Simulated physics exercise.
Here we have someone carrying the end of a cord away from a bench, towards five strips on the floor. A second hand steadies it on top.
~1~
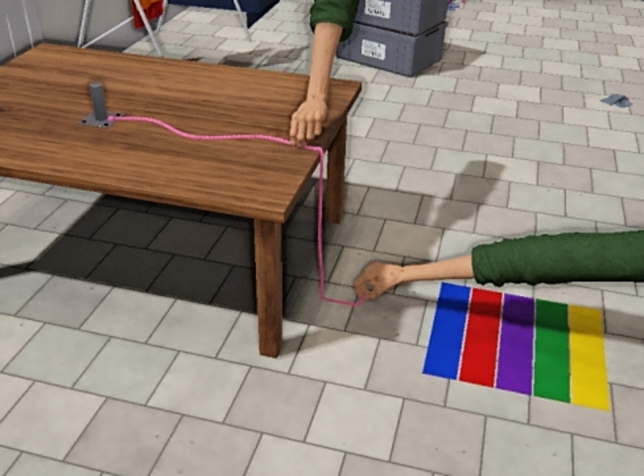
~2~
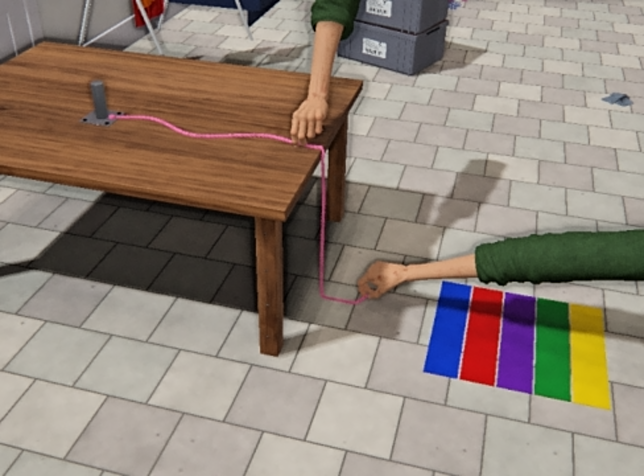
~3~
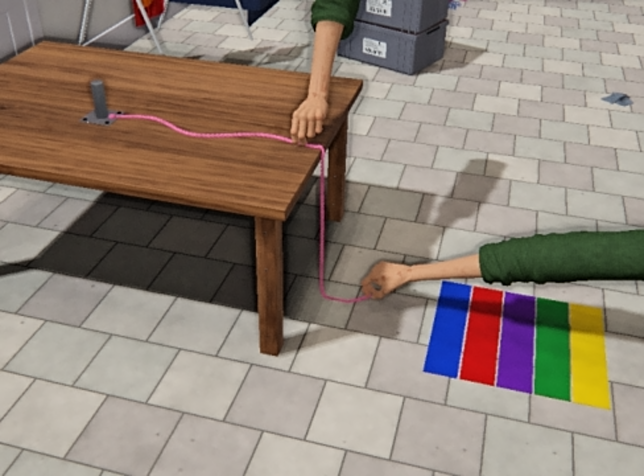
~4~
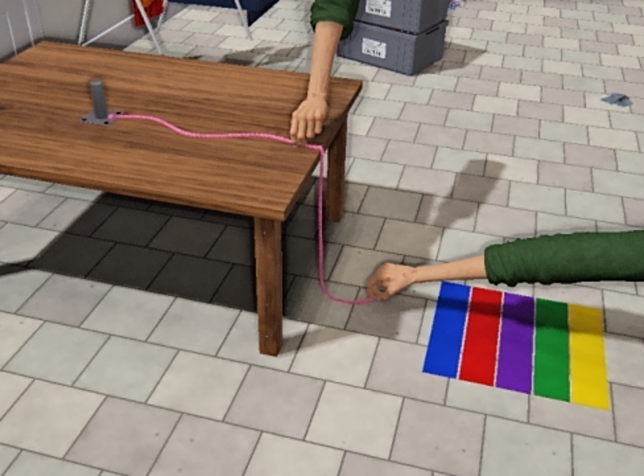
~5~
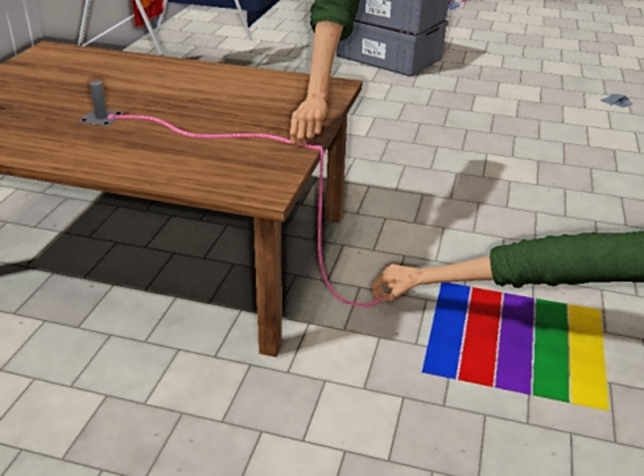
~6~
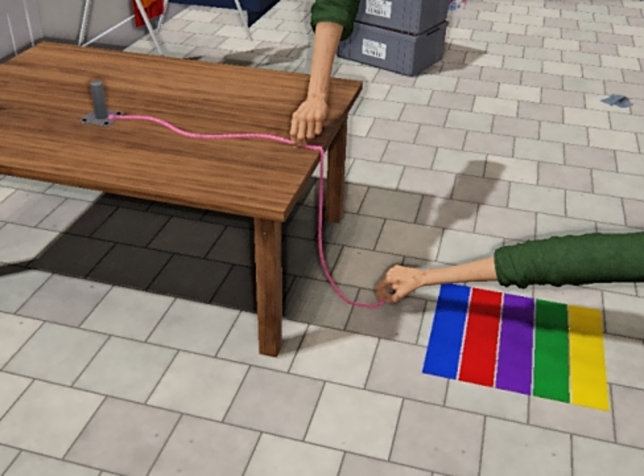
Beside a wooden table, a hand slowly draws a pink cord slightly right, towards coloured strips.
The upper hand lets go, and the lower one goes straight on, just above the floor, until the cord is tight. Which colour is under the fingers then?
It halts on the red strip.
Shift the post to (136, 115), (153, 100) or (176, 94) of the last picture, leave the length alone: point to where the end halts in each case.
The places are (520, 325), (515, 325) and (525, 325).
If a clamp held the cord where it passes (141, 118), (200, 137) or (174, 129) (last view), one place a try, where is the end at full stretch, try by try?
About (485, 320), (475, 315) and (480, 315).
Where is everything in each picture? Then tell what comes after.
The first picture shows end (364, 296); blue (443, 358); red (478, 365); purple (515, 372); green (552, 380); yellow (590, 387).
The second picture shows end (367, 295); cord through (146, 118) (197, 136) (273, 137) (323, 167) (323, 231) (321, 285).
The third picture shows end (371, 295).
The fourth picture shows end (376, 297); cord through (146, 118) (196, 136) (272, 137) (322, 166) (320, 231) (323, 286).
The fifth picture shows end (381, 298).
The sixth picture shows end (385, 299); cord through (146, 118) (196, 136) (272, 138) (322, 167) (320, 232) (334, 286).
Soon after, end near (429, 308); short of the strips.
Then, end near (465, 314); over blue.
At full stretch, end near (487, 318); over red. Over red.
